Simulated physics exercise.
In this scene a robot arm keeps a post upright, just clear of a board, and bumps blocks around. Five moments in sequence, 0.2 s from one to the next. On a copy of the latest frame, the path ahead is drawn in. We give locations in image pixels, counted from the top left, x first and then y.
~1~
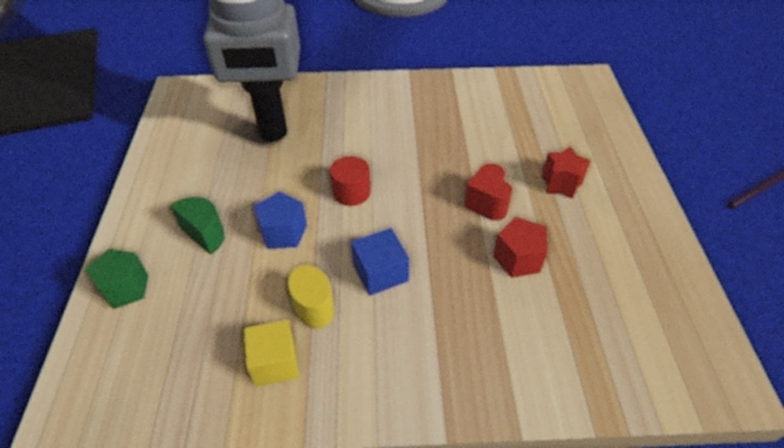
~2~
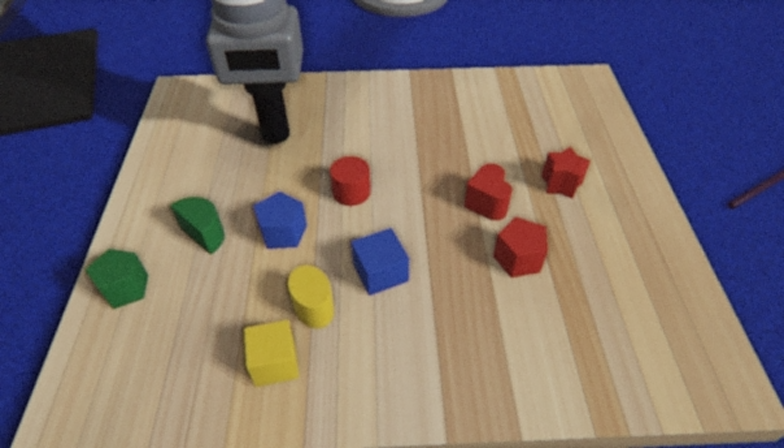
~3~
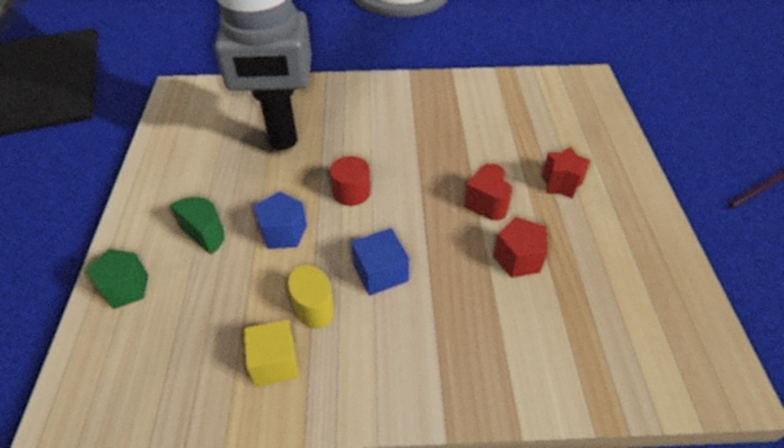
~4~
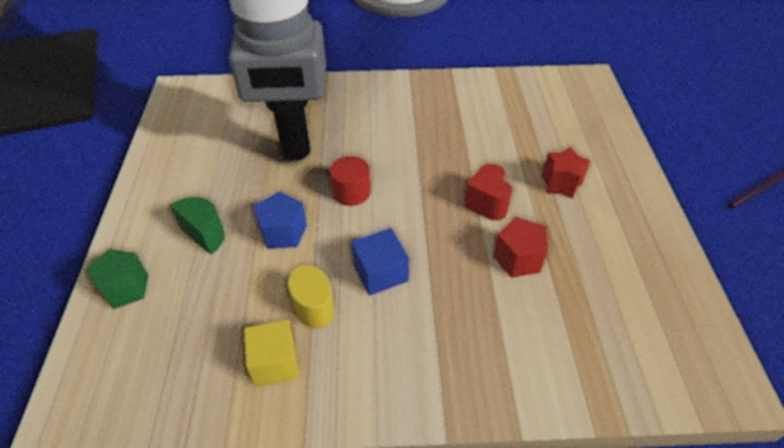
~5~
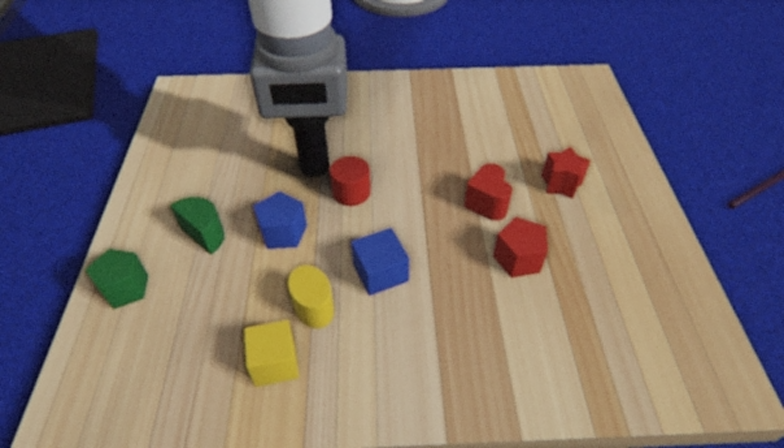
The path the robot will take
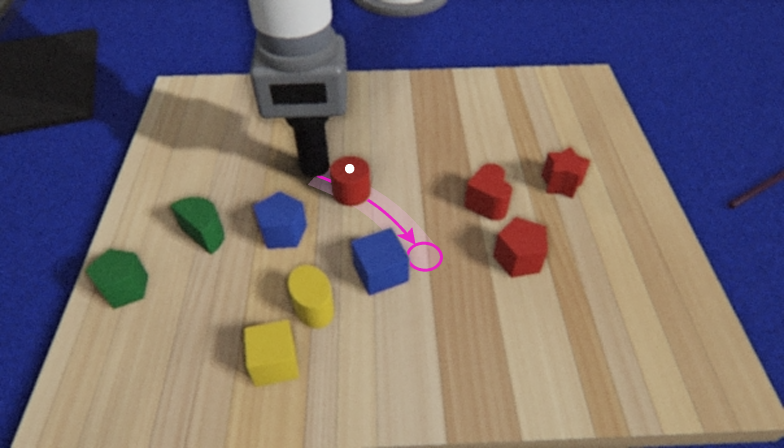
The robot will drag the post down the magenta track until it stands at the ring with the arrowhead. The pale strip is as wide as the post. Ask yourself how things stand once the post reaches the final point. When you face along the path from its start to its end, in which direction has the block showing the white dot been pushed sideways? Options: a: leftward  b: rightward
The correct letter is a.
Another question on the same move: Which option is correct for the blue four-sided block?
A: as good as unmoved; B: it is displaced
Answer: A.
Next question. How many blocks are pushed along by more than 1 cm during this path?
The answer is a single block.
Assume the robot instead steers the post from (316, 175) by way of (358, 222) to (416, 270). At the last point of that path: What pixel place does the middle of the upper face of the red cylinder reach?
In the picture, it is at (395, 189).
The line goes from (316, 175) by way of (357, 194) and (394, 221) to (425, 256); the dot is on the red cylinder.
What follows on the original path. One third of the way, post (358, 186); red cylinder (386, 186).
Two thirds of the way, post (394, 212); red cylinder (428, 211).
At the end, post (425, 248); red cylinder (465, 230); blue four-sided block unmoved.
